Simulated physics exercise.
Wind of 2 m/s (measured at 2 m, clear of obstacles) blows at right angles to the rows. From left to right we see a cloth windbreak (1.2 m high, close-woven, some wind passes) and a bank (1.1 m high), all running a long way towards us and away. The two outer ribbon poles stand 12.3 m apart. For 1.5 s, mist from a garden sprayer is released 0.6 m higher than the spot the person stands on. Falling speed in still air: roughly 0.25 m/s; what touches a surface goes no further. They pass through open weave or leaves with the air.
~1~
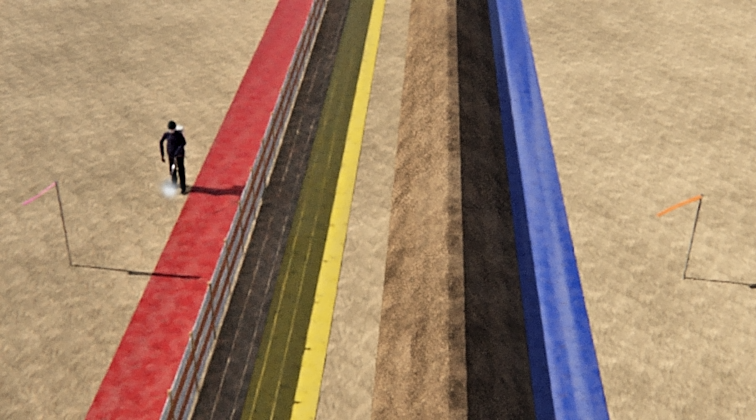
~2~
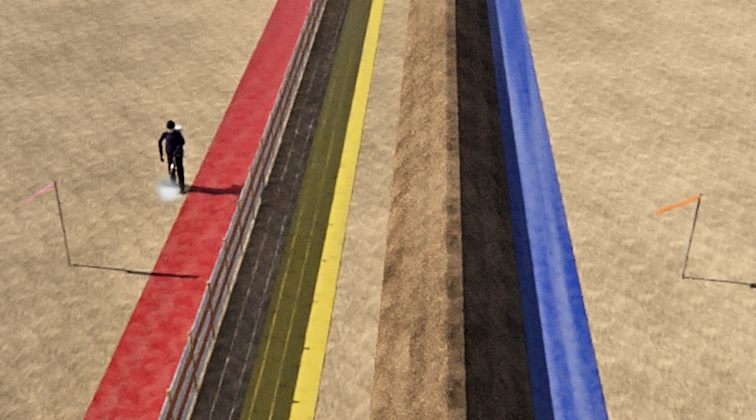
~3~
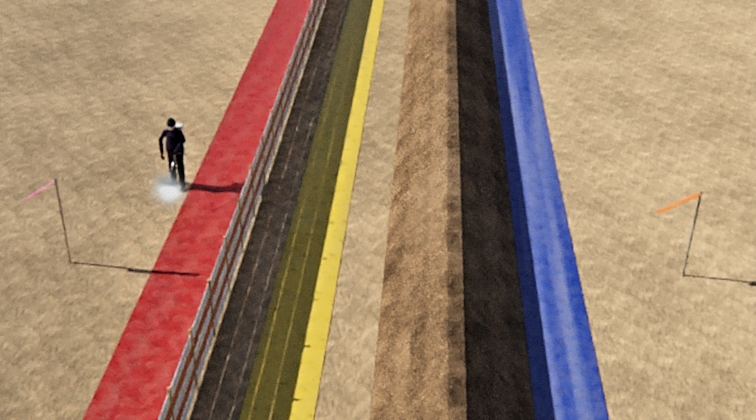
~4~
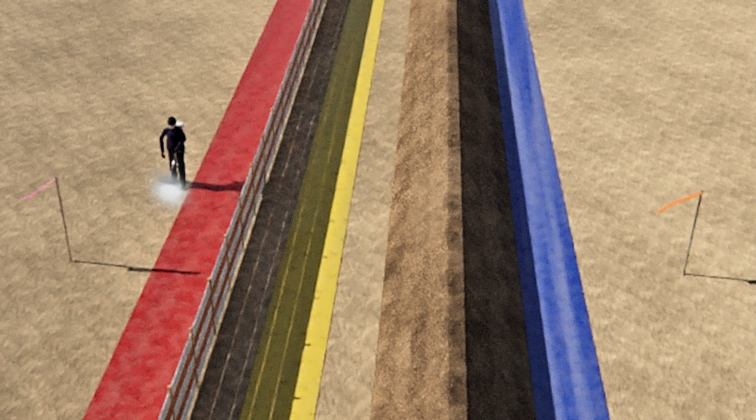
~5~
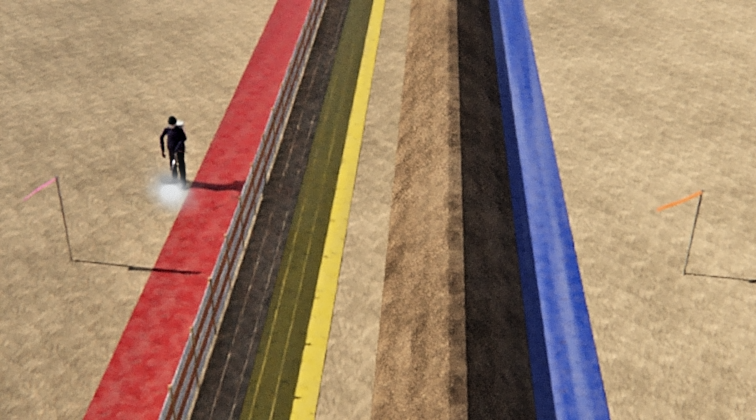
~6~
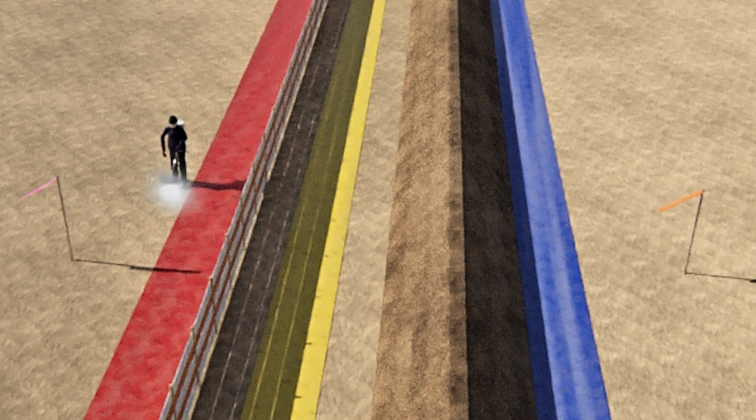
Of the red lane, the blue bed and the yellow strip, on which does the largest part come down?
It is red that catches most.
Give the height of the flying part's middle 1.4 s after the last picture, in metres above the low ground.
Roughly 0.4 m up.
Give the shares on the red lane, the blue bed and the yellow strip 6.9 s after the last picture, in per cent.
Roughly 50 % red, 0 % blue, 0 % yellow.
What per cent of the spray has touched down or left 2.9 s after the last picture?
Near 65 %.
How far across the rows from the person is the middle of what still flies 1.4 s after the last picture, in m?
About 0.0 m.
Then, 1.4 s after the last picture, 30 % is no longer flying here, and 0 % lies on the yellow strip, 15 % on the red lane and 0 % on the blue bed; the middle of what still flies is 0.3 m above the low ground, near (175, 195).
Then, 2.9 s after the last picture, 66 % is no longer flying here, and 0 % lies on the yellow strip, 36 % on the red lane and 0 % on the blue bed; the middle of what still flies is 0.3 m above the low ground, near (177, 194).
Then, 6.9 s after the last picture, 92 % is no longer flying here, and 0 % lies on the yellow strip, 49 % on the red lane and 0 % on the blue bed.
Then, 18.9 s after the last picture, 100 % is no longer flying here, and 0 % lies on the yellow strip, 51 % on the red lane and 0 % on the blue bed.
Then, 43.9 s after the last picture, 100 % is no longer flying here, and 0 % lies on the yellow strip, 51 % on the red lane and 0 % on the blue bed.
